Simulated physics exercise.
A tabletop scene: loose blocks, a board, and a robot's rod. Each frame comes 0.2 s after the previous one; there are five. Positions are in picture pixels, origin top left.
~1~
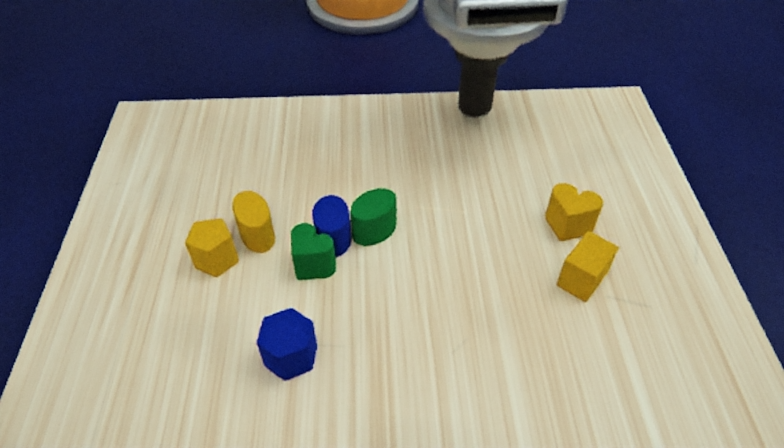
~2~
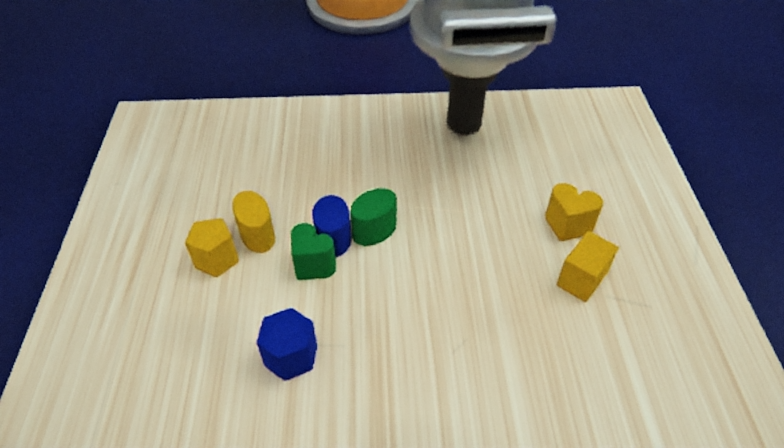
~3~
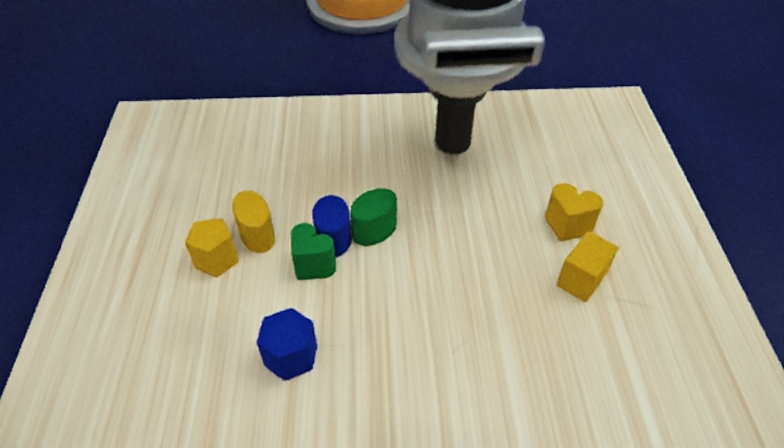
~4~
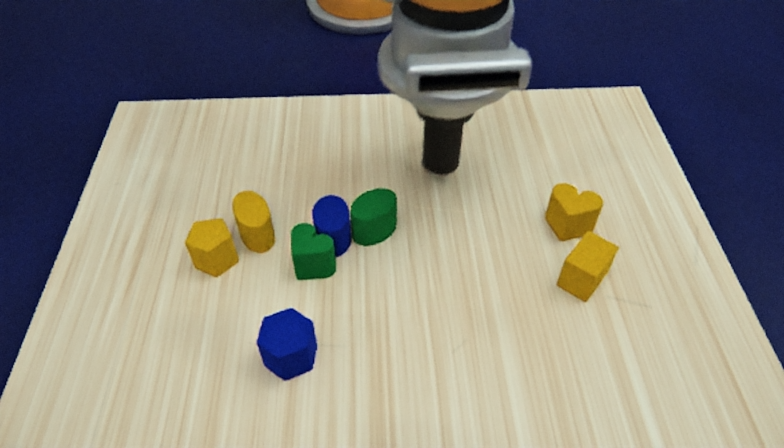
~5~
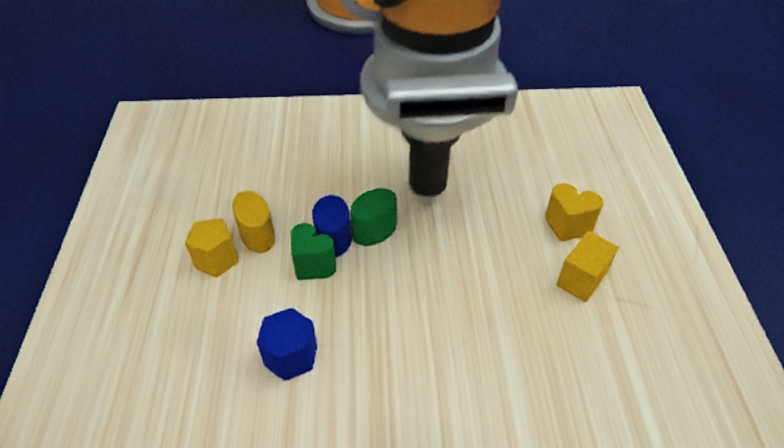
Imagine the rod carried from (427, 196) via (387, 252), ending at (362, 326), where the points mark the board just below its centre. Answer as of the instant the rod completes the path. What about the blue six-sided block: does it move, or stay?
Right where it was.
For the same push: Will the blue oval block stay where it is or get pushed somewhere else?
Once the path is done, it is somewhere new.
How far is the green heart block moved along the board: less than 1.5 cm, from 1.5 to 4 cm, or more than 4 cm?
Overall it shifts between 1.5 and 4 cm.
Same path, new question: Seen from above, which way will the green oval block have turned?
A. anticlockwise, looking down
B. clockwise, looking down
B: Clockwise, looking down.
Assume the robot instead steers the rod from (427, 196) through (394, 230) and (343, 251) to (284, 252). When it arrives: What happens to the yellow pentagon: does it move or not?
Somewhere new.
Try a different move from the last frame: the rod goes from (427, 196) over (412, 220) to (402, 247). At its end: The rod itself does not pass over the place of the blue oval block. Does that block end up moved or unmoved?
Once the rod is done, the blue oval block is in a new spot.
On the path given first. One third of the way, rod at (401, 221); green heart block at (298, 244), turned 25° anticlockwise; blue oval block at (309, 214); green oval block at (354, 215), turned 25° clockwise.
Two thirds of the way, rod at (374, 262); green heart block at (288, 247), turned 40° anticlockwise; blue oval block at (294, 211); green oval block at (331, 231), turned 85° clockwise.
At the end, rod at (361, 314); blue six-sided block not moved; green heart block at (288, 247), turned 40° anticlockwise; blue oval block at (294, 211); green oval block at (331, 231), turned 85° clockwise.
